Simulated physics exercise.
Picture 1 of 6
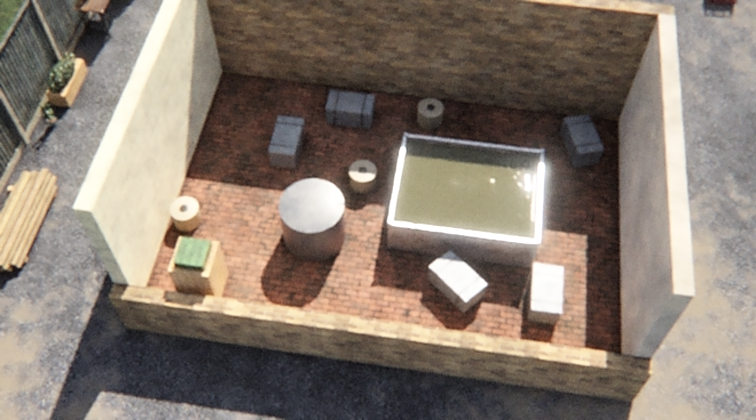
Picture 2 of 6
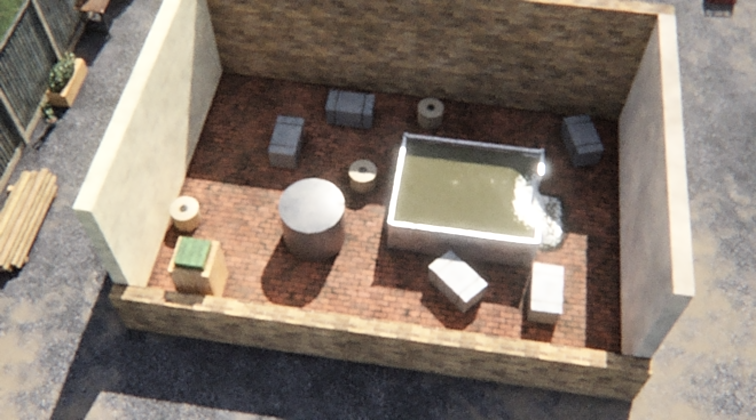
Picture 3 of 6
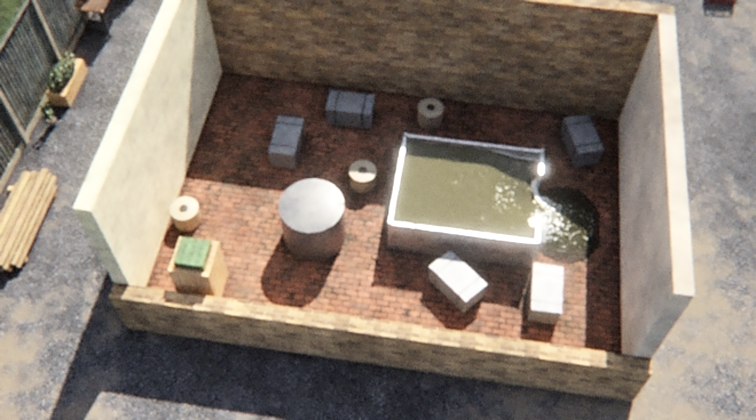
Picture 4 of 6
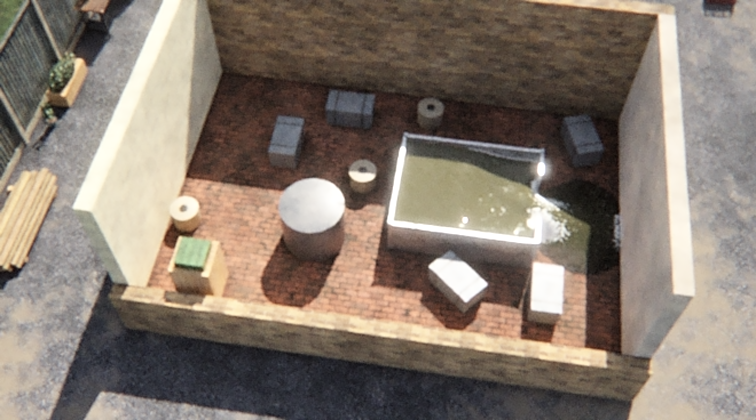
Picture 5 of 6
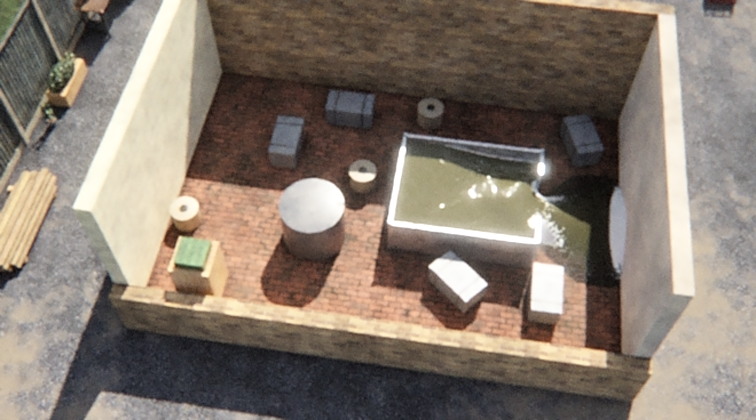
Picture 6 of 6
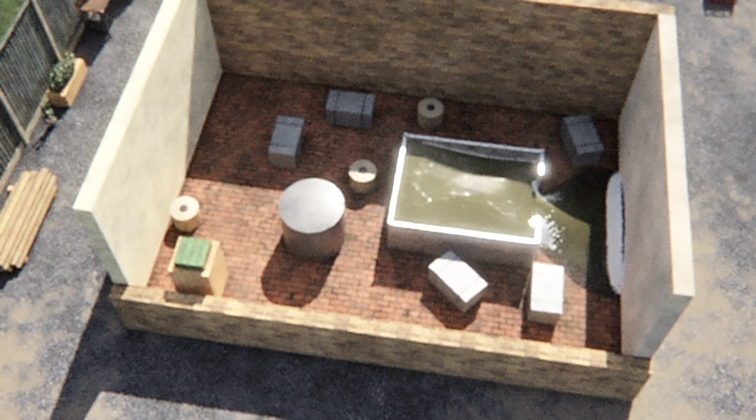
Murky water pours from the tank's right side and spreads across the brick floor.
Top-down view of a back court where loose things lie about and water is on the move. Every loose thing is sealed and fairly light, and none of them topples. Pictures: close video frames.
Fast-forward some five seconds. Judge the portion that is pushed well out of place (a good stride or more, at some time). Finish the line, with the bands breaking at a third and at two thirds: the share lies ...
The share lies between a third and two thirds.
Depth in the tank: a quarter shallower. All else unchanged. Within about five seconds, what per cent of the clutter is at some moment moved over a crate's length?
Close to 40 % of the lot.
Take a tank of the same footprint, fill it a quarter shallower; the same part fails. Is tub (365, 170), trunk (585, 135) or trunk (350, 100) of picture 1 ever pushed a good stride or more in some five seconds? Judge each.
Result by item: Didn't cover it; covered it; didn't cover it.
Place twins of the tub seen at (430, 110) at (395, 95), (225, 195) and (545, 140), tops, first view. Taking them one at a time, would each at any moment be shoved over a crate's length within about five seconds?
Taking them one at a time: Goes the distance; falls short; goes the distance.
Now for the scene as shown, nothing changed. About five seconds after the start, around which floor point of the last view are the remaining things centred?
What remains is centred near (351, 191).
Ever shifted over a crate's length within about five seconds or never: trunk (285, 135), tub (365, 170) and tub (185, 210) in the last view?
Going through them in order: First kept nearby, second kept nearby, third kept nearby.
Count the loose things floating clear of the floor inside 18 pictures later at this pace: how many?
That would be 2.
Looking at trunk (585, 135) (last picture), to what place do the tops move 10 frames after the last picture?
It should be at roughly (554, 124).
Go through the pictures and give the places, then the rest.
In the first picture, a trunk at (458, 275) rests on the ground; a trunk at (547, 288) rests on the ground; 0 of 8 have shifted.
In the second picture, a trunk at (458, 275), on the bottom; a trunk at (547, 288), on the bottom; 0 of 8 have shifted.
In the third picture, a trunk at (458, 275) rests on the ground; a trunk at (547, 288), on the bottom; 0 of 8 have shifted.
In the fourth picture, a trunk at (458, 275) rests on the ground; a trunk at (547, 288) rests on the ground; 0 of 8 have shifted.
In the fifth picture, a trunk at (458, 275) rests on the ground; a trunk at (547, 288), on the bottom; 0 of 8 have shifted.
In the sixth picture, a trunk at (458, 275) rests on the ground; a trunk at (547, 288), on the bottom; 0 of 8 have shifted.
A moment on, 0 of 8 are well off their spots; 0 afloat.
Next, 1 of 8 are well off their spots; 0 afloat.
Later, 2 of 8 are well off their spots; 2 afloat.
In the end, 5 of 8 are well off their spots, and 5 have been at some point; 5 afloat.
